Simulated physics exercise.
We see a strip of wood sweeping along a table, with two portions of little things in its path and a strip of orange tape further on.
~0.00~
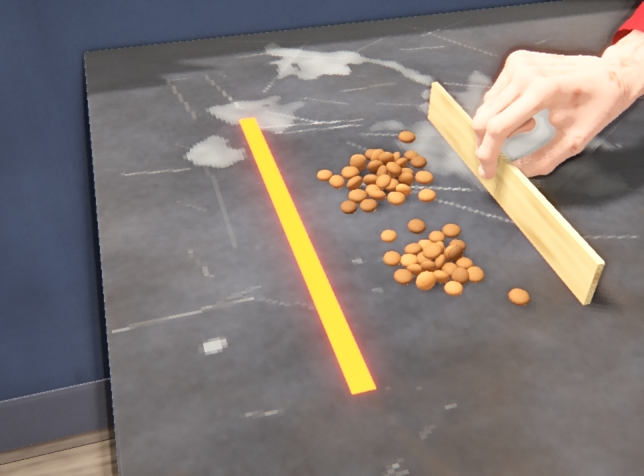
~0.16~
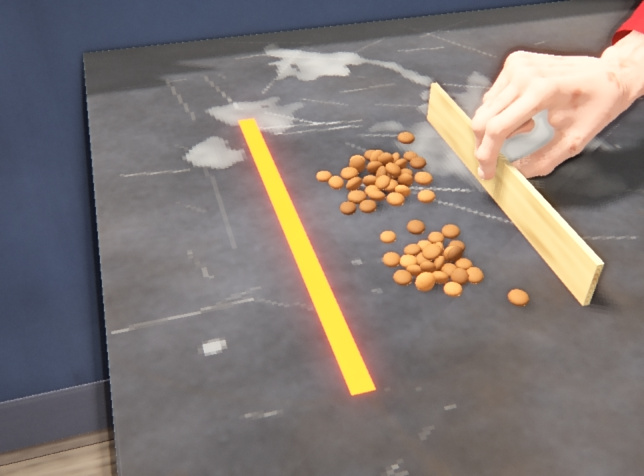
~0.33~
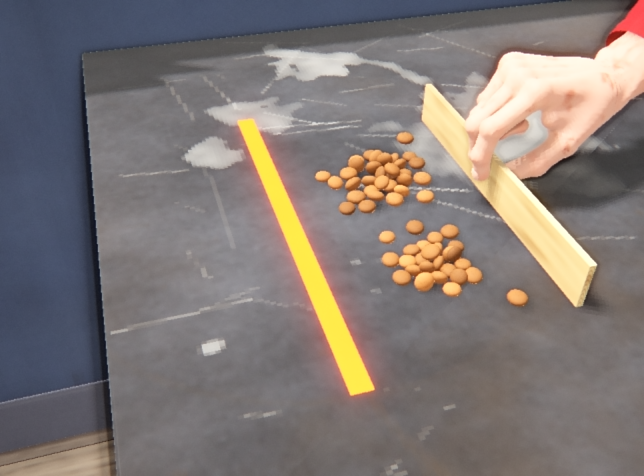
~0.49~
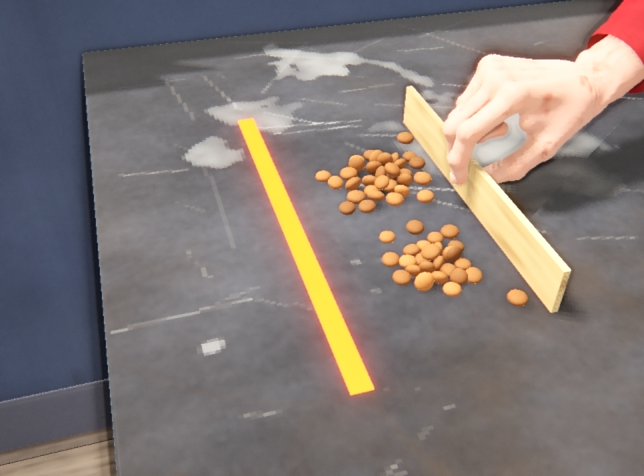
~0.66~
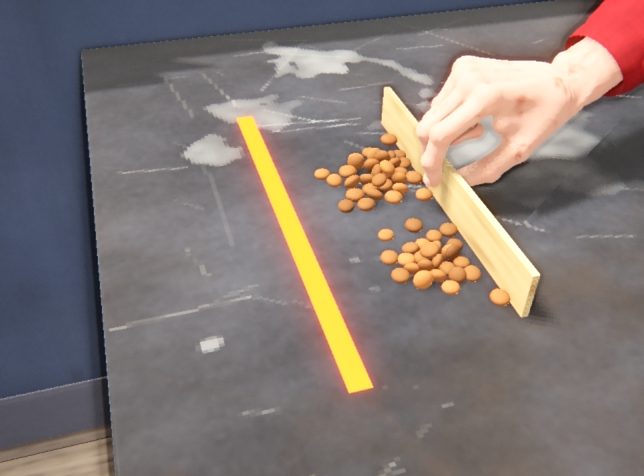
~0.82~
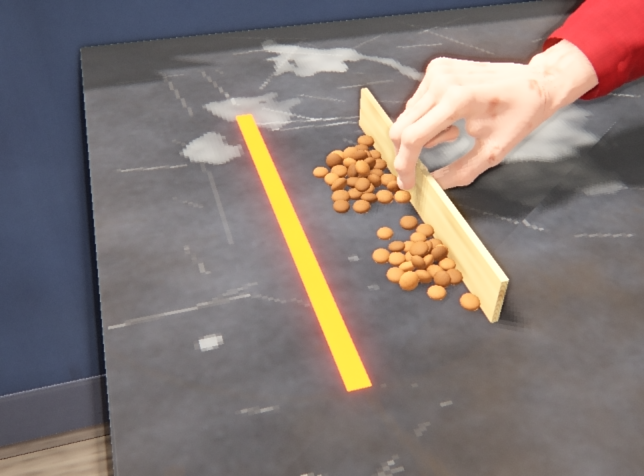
On a dark grey tabletop marked with chalky white smudges, beside a navy wall, the view looks down at an angle and stays almost still. Two loose clusters of orange-brown kibble lie between a glowing orange strip at left and a pale wooden strip at right, held by a red-sleeved hand. After resting briefly, the hand slides the wood leftward, pushing pieces from both clusters along.
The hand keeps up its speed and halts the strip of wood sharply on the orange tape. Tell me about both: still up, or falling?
The nearer batch remains up there and the farther batch remains up there.
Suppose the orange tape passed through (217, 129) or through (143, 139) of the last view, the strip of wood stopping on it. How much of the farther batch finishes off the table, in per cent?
About 0 and 30 per cent.
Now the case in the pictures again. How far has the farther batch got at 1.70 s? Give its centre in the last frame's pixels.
Close to (239, 196).
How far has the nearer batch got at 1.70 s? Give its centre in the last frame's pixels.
Close to (281, 287).
Around 1.25 s, strip of wood still moving, near (349, 178); nearer batch all on the table, its front near (325, 275); farther batch all on the table, its front near (273, 207).
Around 1.70 s, strip of wood stopped at the orange tape; nearer batch all on the table, its front near (250, 289); farther batch all on the table, its front near (205, 219).
Finally (2.2 s), strip of wood stopped at the orange tape; nearer batch all on the table, its front near (250, 289); farther batch all on the table, its front near (205, 219).
